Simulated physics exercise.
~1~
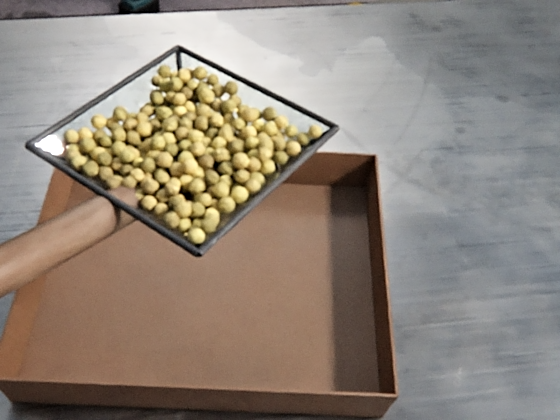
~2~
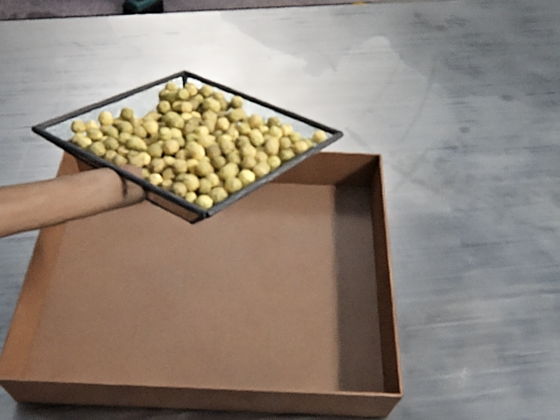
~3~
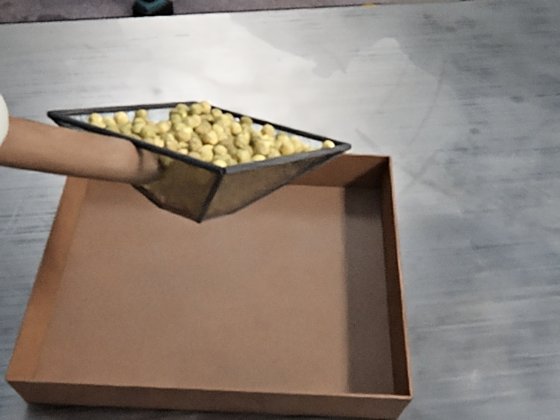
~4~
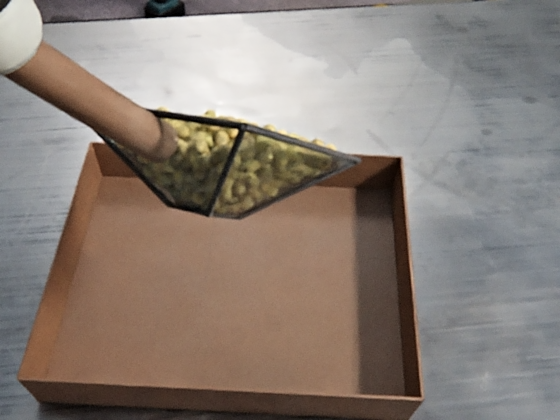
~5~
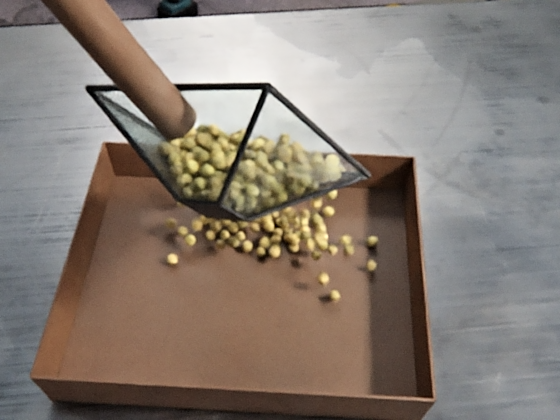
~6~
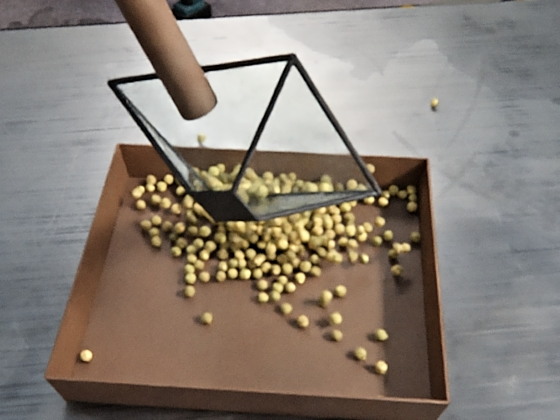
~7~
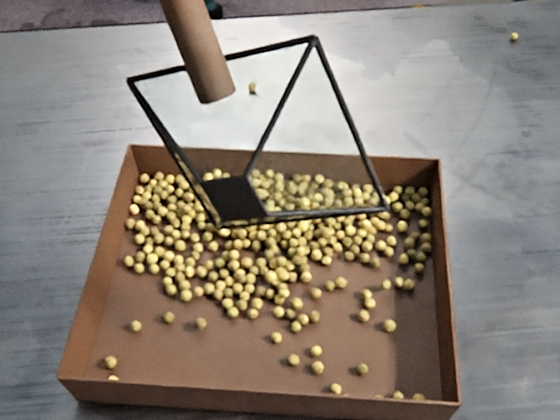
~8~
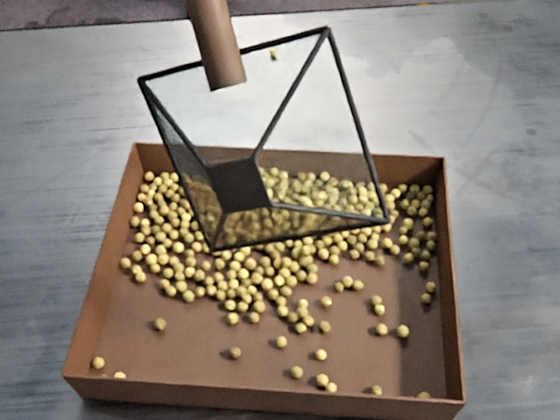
At the start, a dark-framed, see-through scoop with a brown handle, heaped with yellowish-green soya beans, hangs above an empty brown tray on a grey surface. The scoop tips steadily toward the viewer, its rim flattening until its clear sides and the beans packed inside show. As it tilts further, beans spill over the lower edge and scatter across the tray, while the view shifts slightly. The stream quickly empties the scoop, and one bean flies off beyond the tray to the right. By the end, the scoop hangs steeply tipped and empty, with beans spread mostly over the tray's far half.
